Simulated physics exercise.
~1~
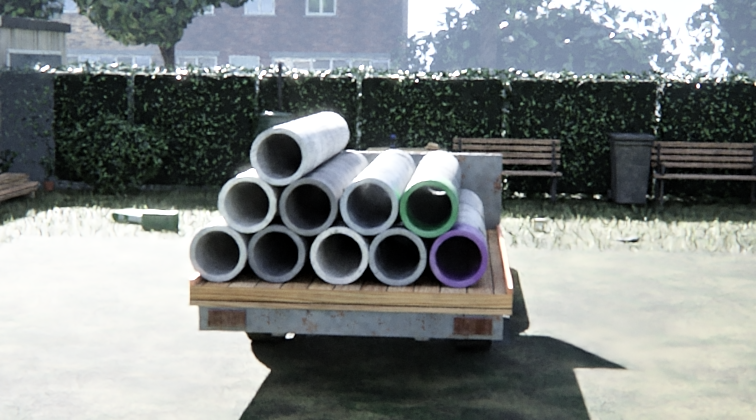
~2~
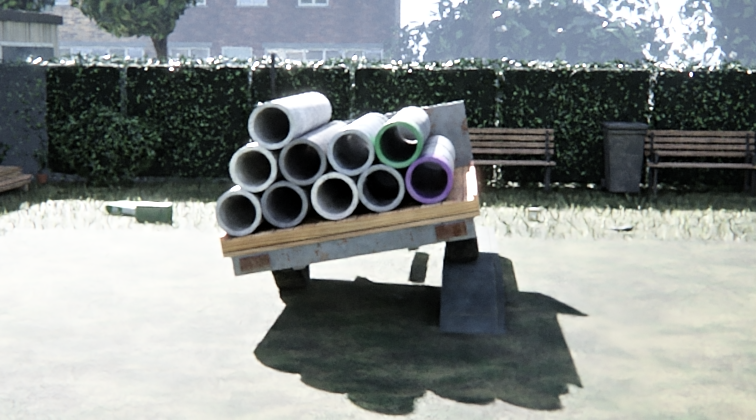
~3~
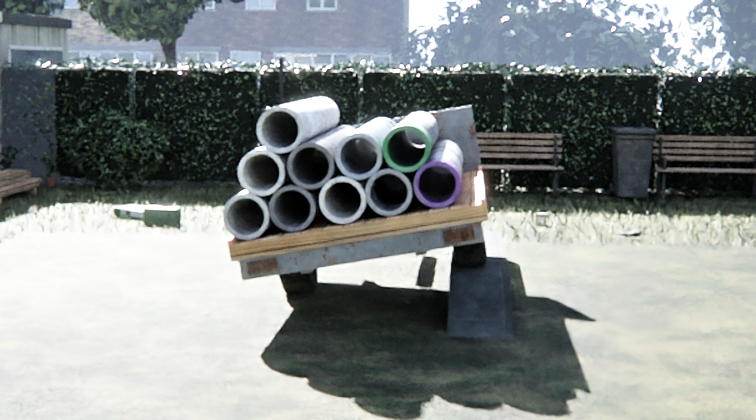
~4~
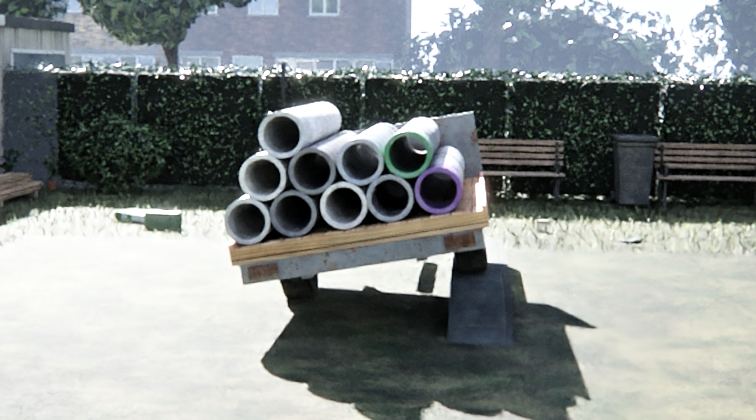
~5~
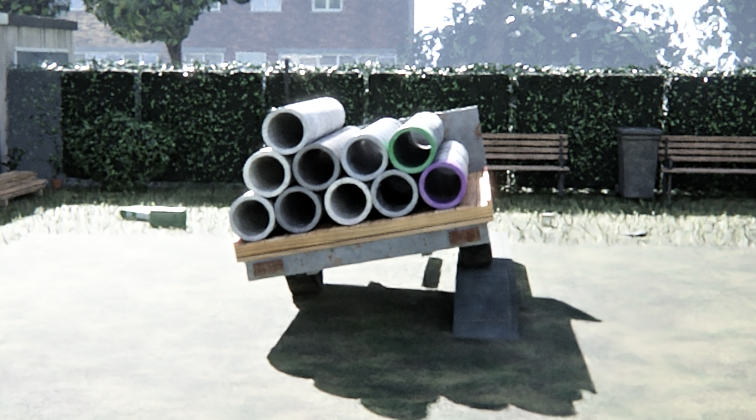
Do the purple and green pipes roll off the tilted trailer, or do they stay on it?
Both stay on the trailer. The purple pipe remains on the deck and the green one stays up on the other pipes.
